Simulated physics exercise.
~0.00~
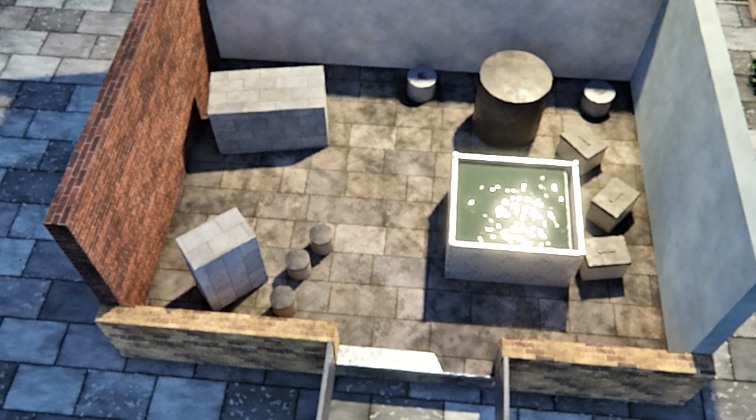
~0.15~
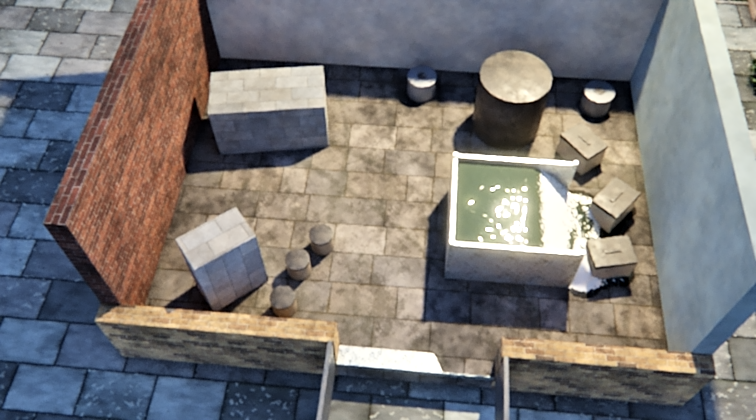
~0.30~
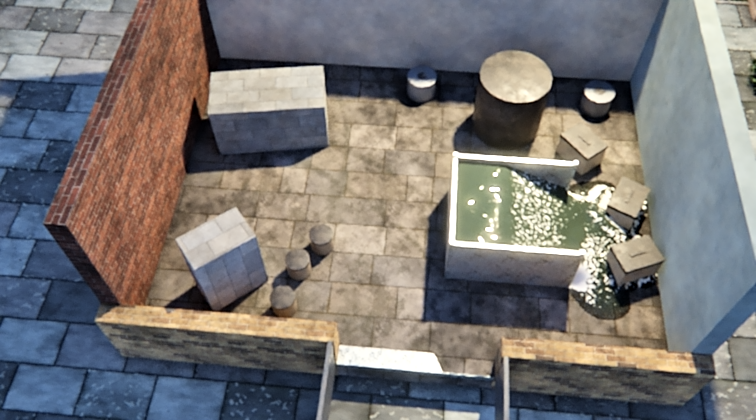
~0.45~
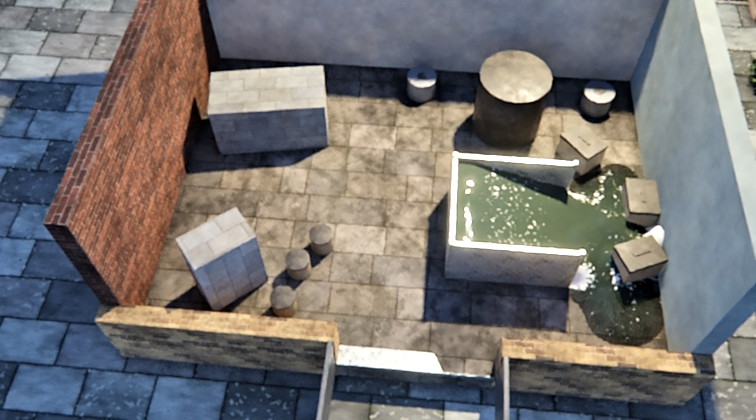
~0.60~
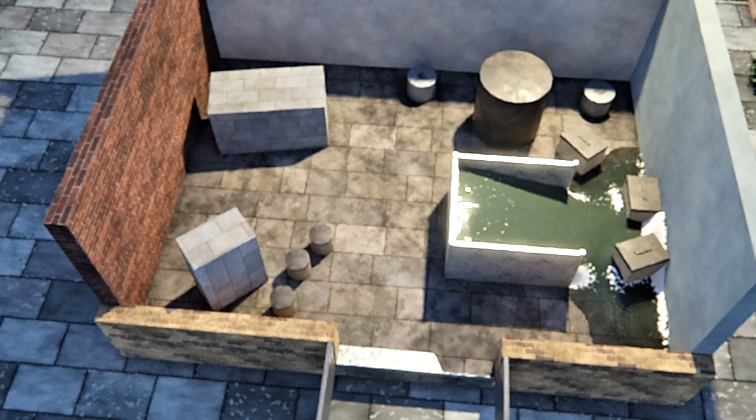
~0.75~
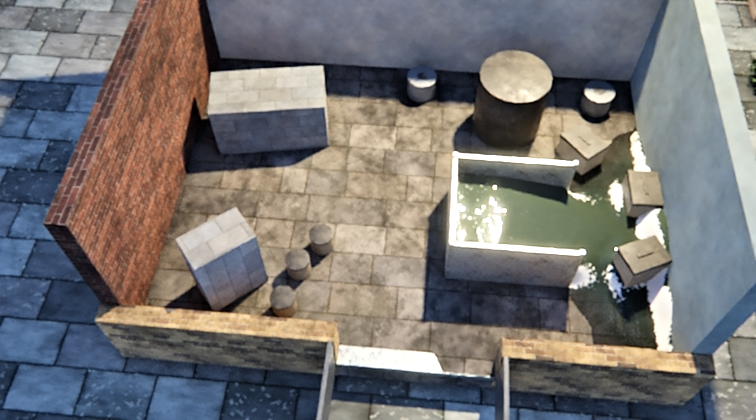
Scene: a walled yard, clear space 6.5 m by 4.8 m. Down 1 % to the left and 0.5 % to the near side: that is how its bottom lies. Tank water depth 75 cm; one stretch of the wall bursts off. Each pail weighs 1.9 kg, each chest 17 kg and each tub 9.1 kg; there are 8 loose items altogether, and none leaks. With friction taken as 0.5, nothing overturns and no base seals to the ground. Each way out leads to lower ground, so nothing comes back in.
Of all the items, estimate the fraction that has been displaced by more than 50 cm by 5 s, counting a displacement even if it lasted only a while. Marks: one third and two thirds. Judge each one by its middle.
It meets or tops two thirds.
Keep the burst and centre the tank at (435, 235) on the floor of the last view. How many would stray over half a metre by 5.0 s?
The count would be 7.
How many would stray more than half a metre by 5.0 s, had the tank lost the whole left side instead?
The answer then is 3.
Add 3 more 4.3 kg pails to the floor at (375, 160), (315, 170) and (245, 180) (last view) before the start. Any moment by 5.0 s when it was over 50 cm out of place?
Order as listed: Inside half a metre / inside half a metre / inside half a metre.
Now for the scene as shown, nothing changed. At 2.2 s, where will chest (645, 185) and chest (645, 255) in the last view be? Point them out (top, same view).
They should sit about (574, 67) and (480, 289) in the last view.
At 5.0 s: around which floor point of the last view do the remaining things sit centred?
I'd put it close to (319, 165) in the last view.
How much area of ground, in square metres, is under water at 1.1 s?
About 6.0 m2 is covered.
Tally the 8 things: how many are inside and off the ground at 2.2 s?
That would be 1 of them.
After 1.1 s 2 of 8 are over 50 cm from their spots; 2 afloat.
After 2.2 s 3 of 8 are over 50 cm from their spots; 1 afloat.
After 3.5 s 7 of 8 are over 50 cm from their spots; 3 afloat.
After 5.0 s 7 of 8 are over 50 cm from their spots, and 7 have been at some point; 3 afloat.
